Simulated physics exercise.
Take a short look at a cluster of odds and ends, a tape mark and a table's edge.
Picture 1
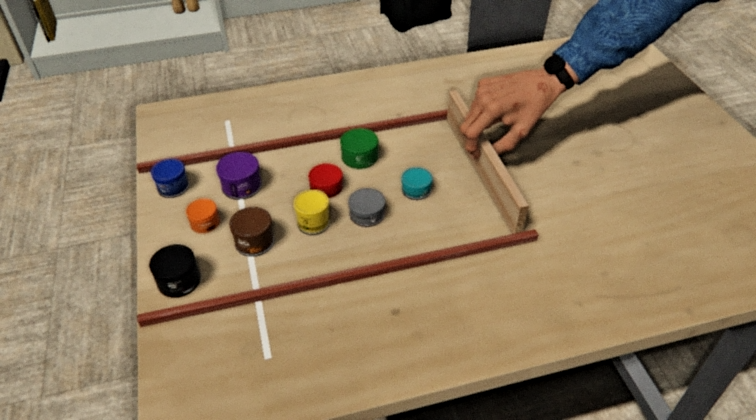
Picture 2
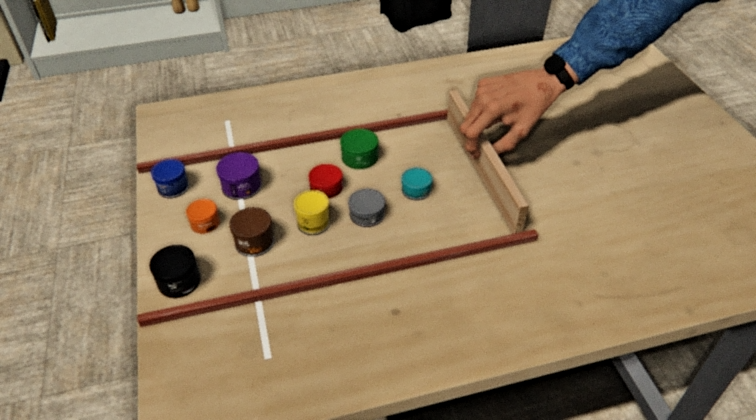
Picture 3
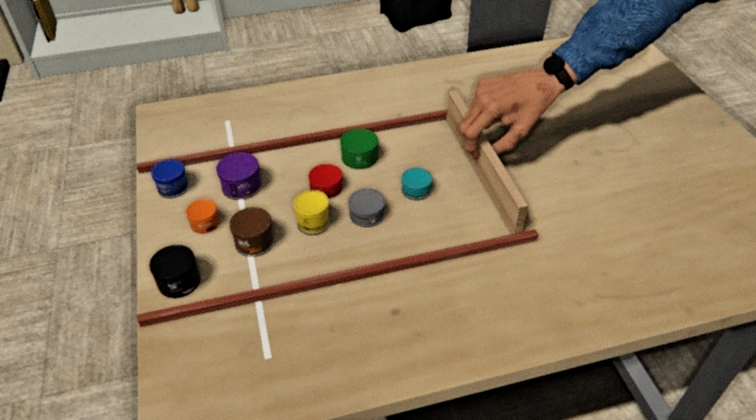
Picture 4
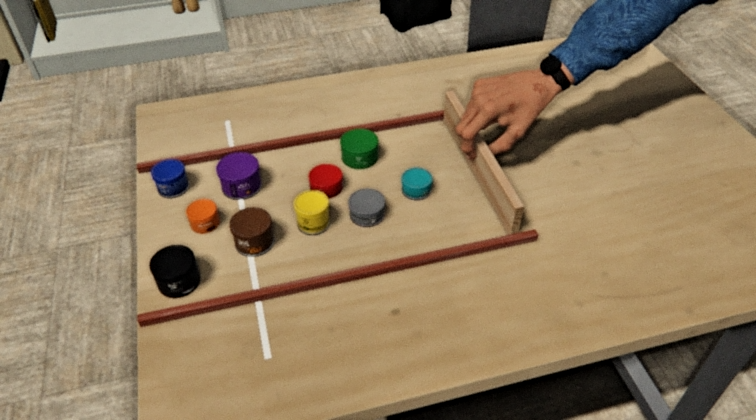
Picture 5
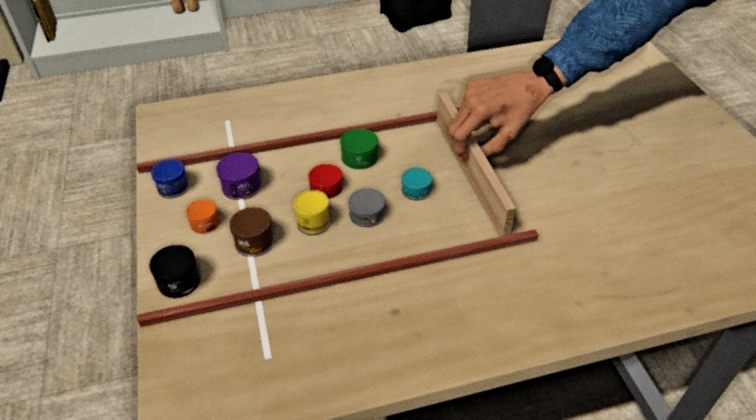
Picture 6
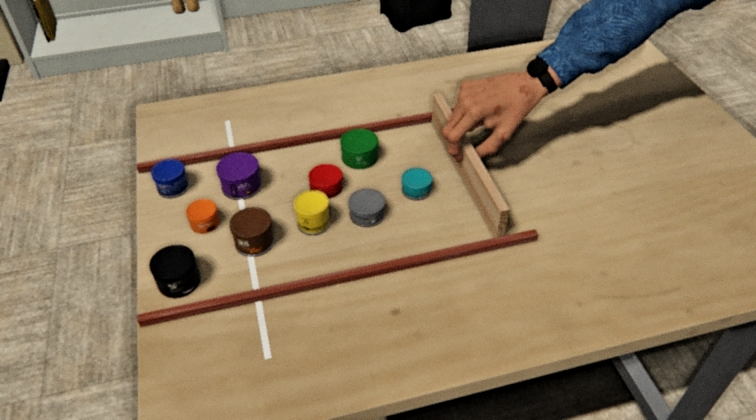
The footage shows colourful lidded tubs sitting still between two reddish rods on a wooden table, near a white tape line, while a hand at the right holds a wooden board and then slides it slightly left.
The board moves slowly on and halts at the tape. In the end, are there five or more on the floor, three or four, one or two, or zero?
After the sweep, the pieces gone from the top come to zero, as it turns out.
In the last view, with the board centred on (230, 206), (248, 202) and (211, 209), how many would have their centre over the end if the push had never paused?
That makes 0, 0, 2.
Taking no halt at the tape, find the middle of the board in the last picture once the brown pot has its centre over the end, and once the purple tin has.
At (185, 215) for the brown pot; at (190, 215) for the purple tin.
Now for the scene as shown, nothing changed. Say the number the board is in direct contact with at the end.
4 in contact.
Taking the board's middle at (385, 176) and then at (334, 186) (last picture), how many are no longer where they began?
At the one place 3, at the other 5.
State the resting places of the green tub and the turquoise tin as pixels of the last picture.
The green tub stops around (216, 167); the turquoise tin around (228, 216).
Soon after, none off yet; black tub at rest near (176, 272); blue tin at rest near (171, 179); orange tub at rest near (203, 217).
At rest, the number that fall off is zero.
